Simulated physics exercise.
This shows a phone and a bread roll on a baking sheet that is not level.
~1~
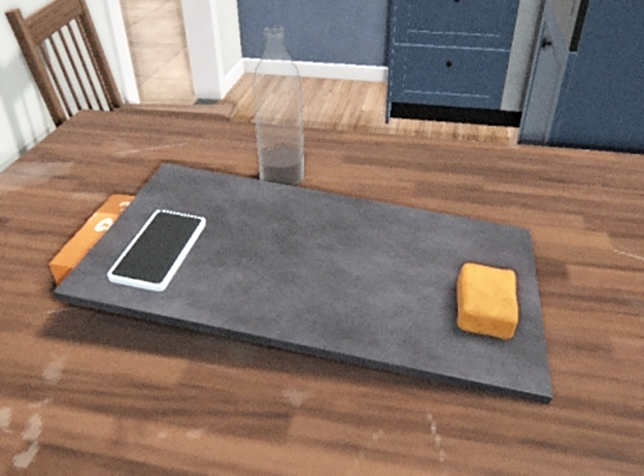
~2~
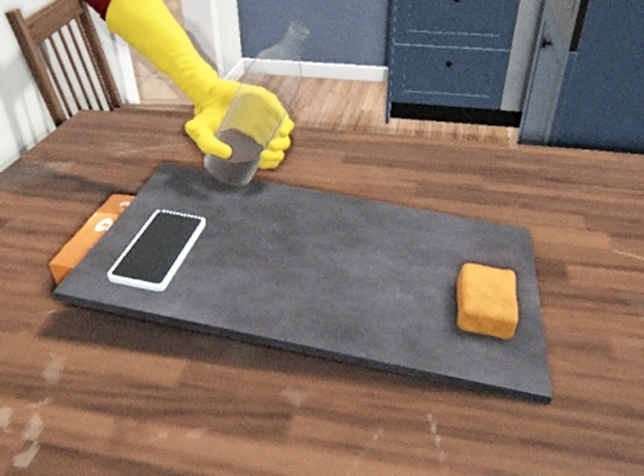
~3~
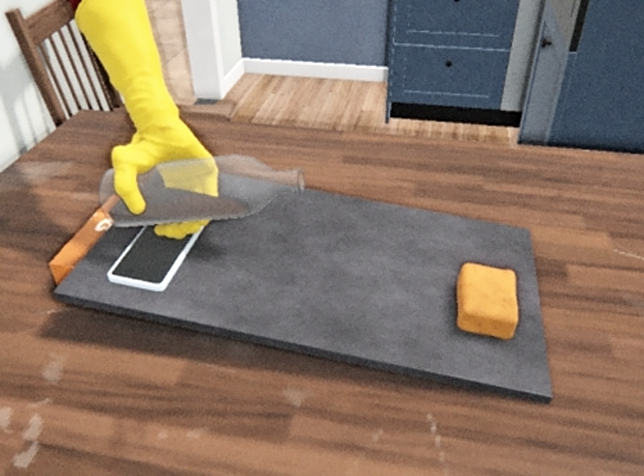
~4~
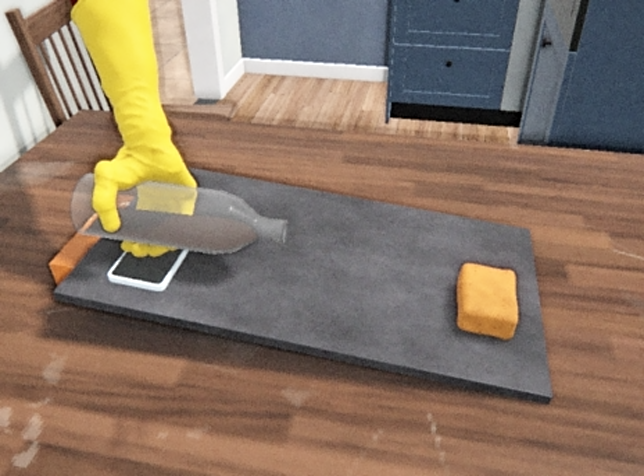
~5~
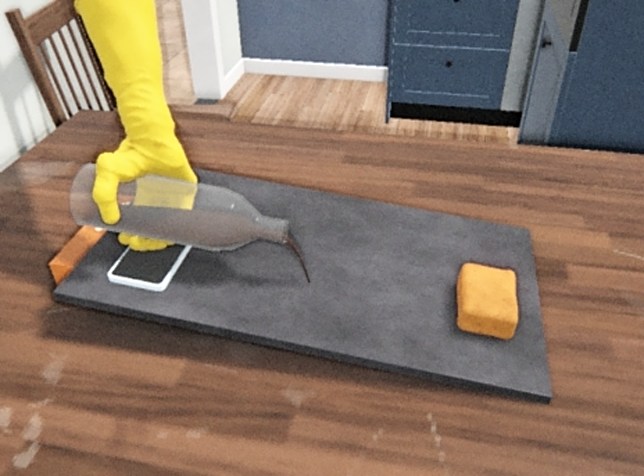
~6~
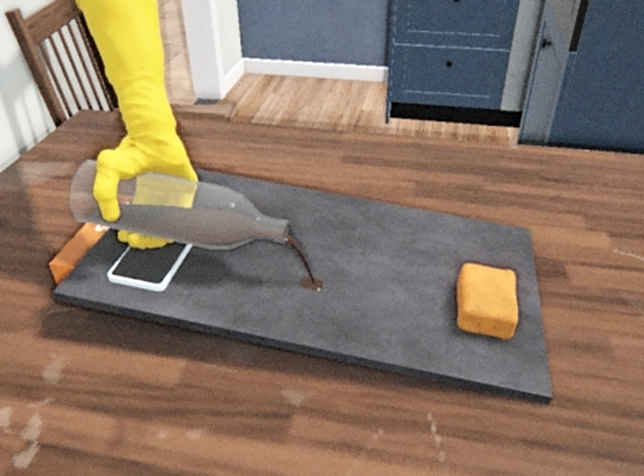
A nearly empty bottle stands behind a dark baking sheet holding a phone and a bread roll until a yellow-gloved hand grasps it. The hand moves it left over the phone, tilting it onto its side with the neck pointing right. A thin brown stream then pours out and lands on the sheet.
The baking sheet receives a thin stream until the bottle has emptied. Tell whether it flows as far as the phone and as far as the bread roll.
Phone - no, bread roll - yes.
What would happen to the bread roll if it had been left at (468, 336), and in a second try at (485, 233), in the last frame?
In the first try it ends up in the puddle; in the second it stays dry.
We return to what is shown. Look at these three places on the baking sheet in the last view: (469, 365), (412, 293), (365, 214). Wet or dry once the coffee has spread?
Going in the order asked, the first spot is inside the spill, the second is inside the spill and the third is outside the spill.
A moment on, it runs down to the right; the phone is untouched; the bread roll is untouched.
Further on, it runs down to the right and off the end; the phone is untouched; the bread roll is reached.
When it is over, it runs down to the right and off the end; the phone is untouched; the bread roll is reached.
